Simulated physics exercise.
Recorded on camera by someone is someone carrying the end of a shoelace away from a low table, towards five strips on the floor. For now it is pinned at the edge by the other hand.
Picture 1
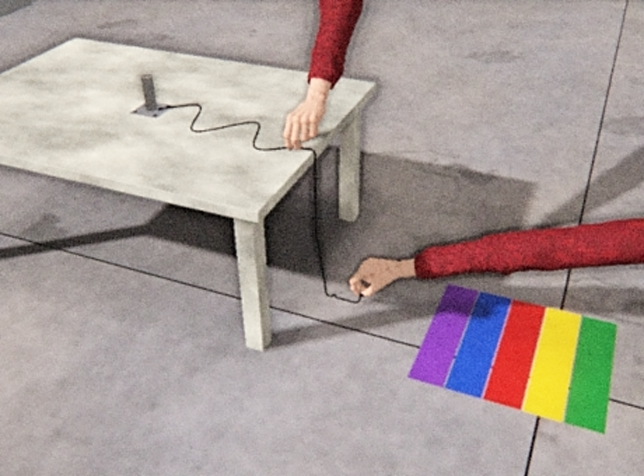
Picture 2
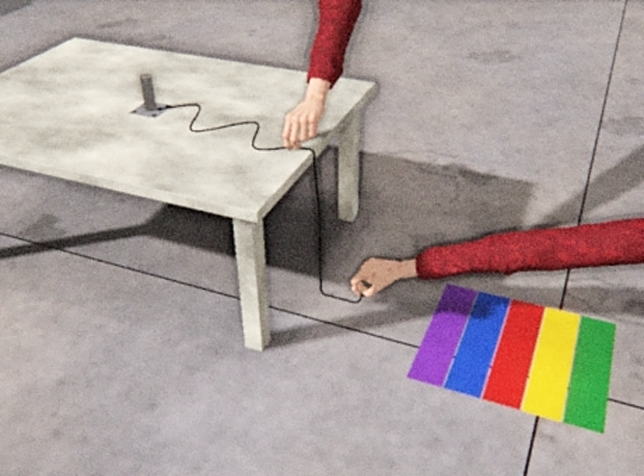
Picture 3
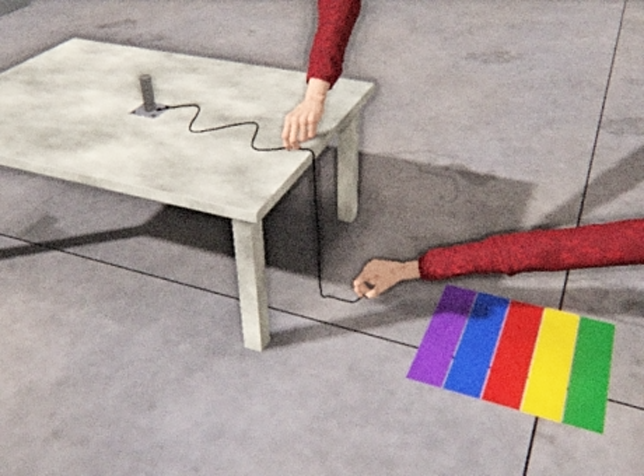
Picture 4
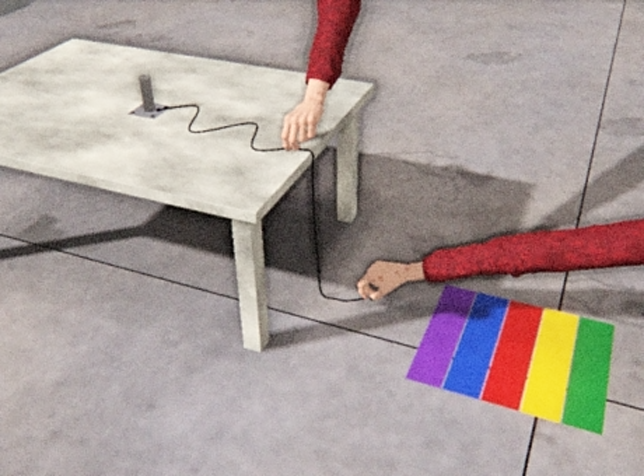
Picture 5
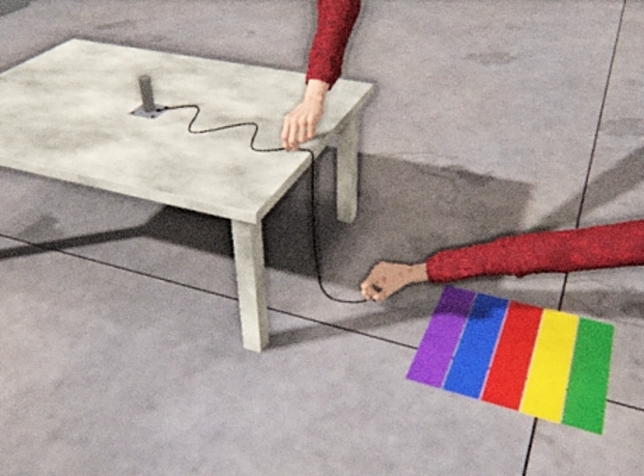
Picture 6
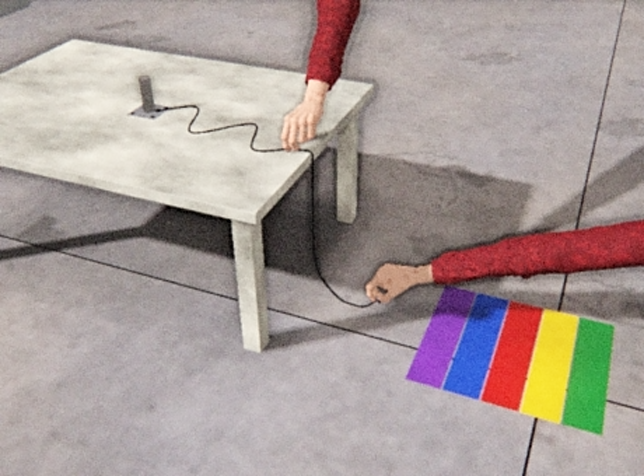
A hand in a red sleeve slowly draws the end of a thin dark cord a short way to the right, near a grey floor seen from above at an angle. The cord runs in waves from a small upright post on a pale low table, under another red-sleeved hand at its edge; purple, blue, red, yellow and green strips lie at right. The hanging part slants slightly, while the upper hand and view stay still.
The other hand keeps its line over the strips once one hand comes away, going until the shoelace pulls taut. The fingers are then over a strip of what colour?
A green strip.
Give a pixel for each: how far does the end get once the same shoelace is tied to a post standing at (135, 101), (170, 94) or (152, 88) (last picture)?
Roughly (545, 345), then (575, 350), then (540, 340).
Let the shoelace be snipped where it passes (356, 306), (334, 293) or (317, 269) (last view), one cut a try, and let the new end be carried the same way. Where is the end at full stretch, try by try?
Close to (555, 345) first, close to (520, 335) next, and close to (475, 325) last.
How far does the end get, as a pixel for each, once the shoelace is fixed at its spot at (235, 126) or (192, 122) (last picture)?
Approximately (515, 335) and (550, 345), respectively.
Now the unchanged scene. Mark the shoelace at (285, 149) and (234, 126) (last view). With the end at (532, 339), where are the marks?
They sit at (341, 216) and (279, 142), in that order.
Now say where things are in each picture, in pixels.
In the first frame, end (360, 293); purple (433, 363); blue (469, 373); red (507, 384); yellow (547, 395); green (588, 406).
In the second frame, end (362, 294); shoelace through (193, 105) (204, 131) (256, 134) (305, 149) (319, 214) (321, 279).
In the third frame, end (364, 295).
In the fourth frame, end (368, 297); shoelace through (192, 106) (203, 132) (255, 135) (304, 150) (314, 215) (319, 280).
In the fifth frame, end (372, 298).
In the sixth frame, end (377, 300); shoelace through (191, 106) (203, 132) (255, 136) (304, 151) (313, 215) (322, 279).
Soon after, end near (532, 339); over red.
After that, end near (568, 348); over yellow.
At the stop, end near (590, 353); over green. It gets as far as the green strip.
